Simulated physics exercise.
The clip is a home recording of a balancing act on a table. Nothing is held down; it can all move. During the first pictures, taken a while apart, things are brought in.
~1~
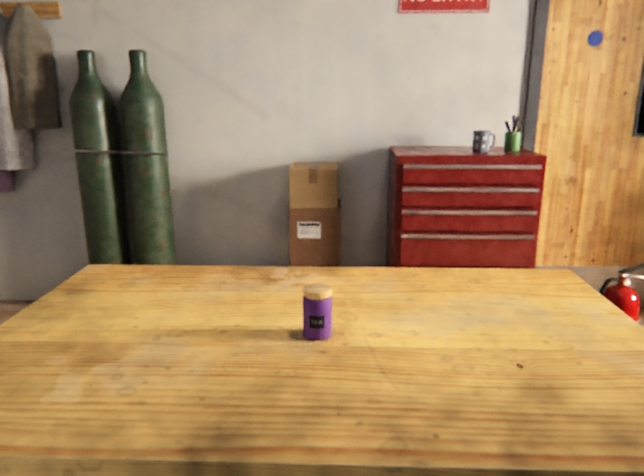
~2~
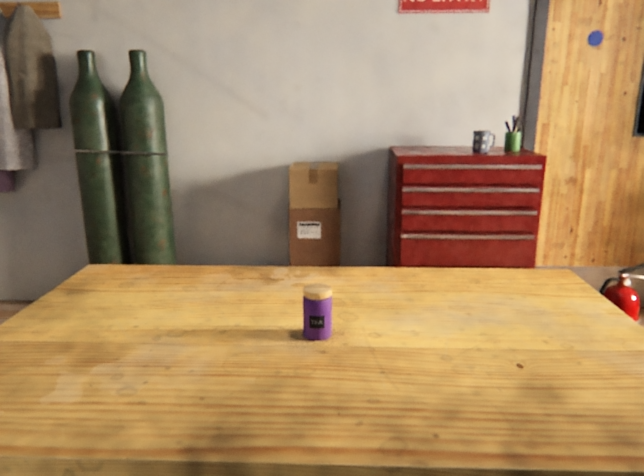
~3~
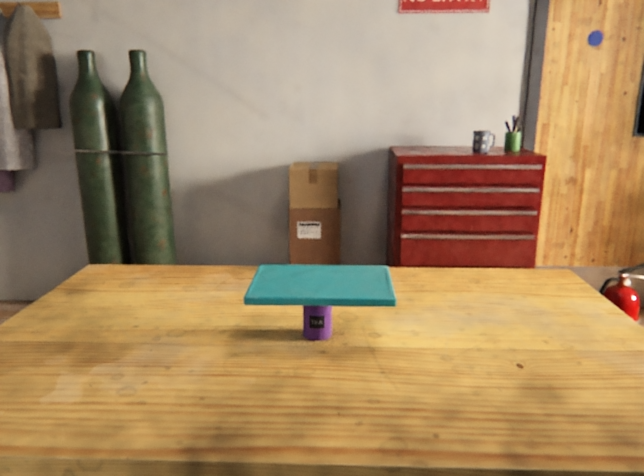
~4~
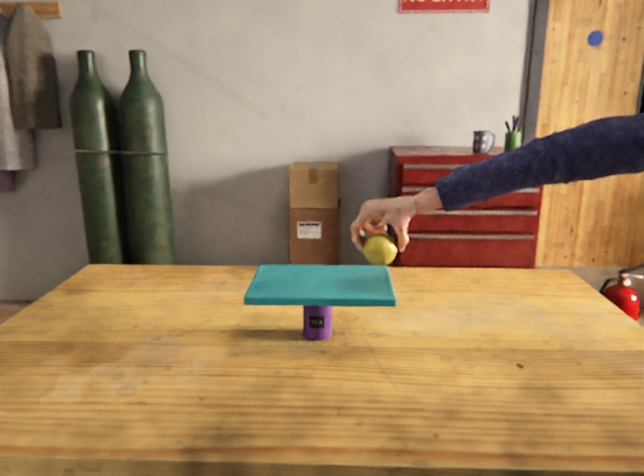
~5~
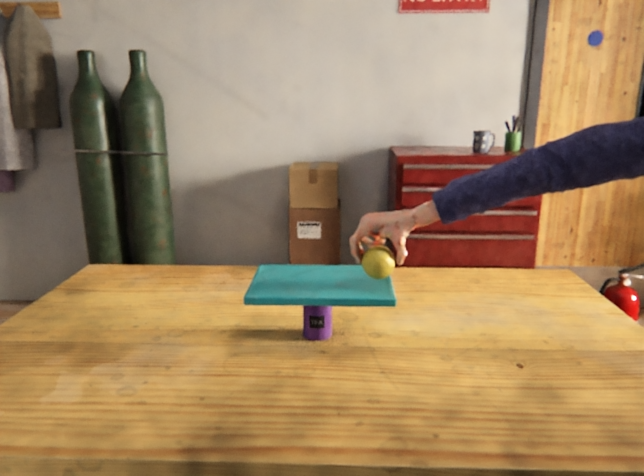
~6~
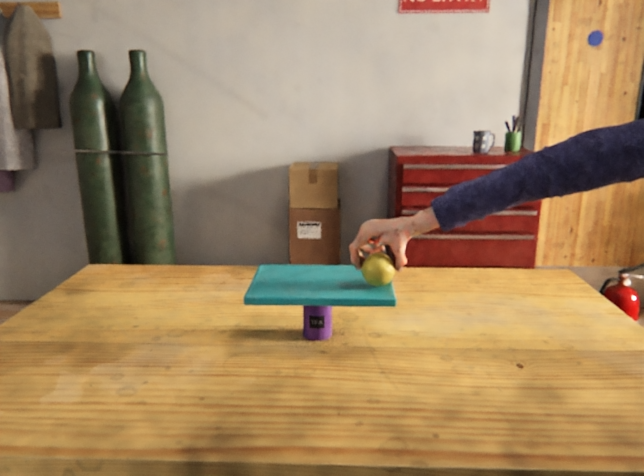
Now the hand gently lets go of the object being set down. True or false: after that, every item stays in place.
False.
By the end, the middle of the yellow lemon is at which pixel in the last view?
End position in the final view: Approximately (489, 337).
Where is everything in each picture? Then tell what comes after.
The last thing is not in view yet; purple jar (317, 312), in the first frame.
The last thing is not in view yet; purple jar (317, 312), in the second frame.
The last thing is not in view yet; purple jar (317, 312), in the third frame.
Coming down; yellow lemon (380, 249); purple jar (317, 312), in the fourth frame.
Coming down; yellow lemon (378, 262); purple jar (317, 312), in the fifth frame.
In place under the hand; yellow lemon (378, 270); purple jar (317, 312), in the sixth frame.
Then, 0.40 s on from there, yellow lemon now fallen; turquoise lid turned 36° from how it was put.
Then, 0.60 s on from there, turquoise lid turned 34° from how it was put.
Then, 0.80 s on from there, turquoise lid now fallen; purple jar shifted a little.
Then, 1.00 s on from there, purple jar shifted a little.
In the end, fallen, yellow lemon and turquoise lid; purple jar unmoved. At the end, from the last picture's camera, yellow lemon near (489, 337). The stack comes apart.
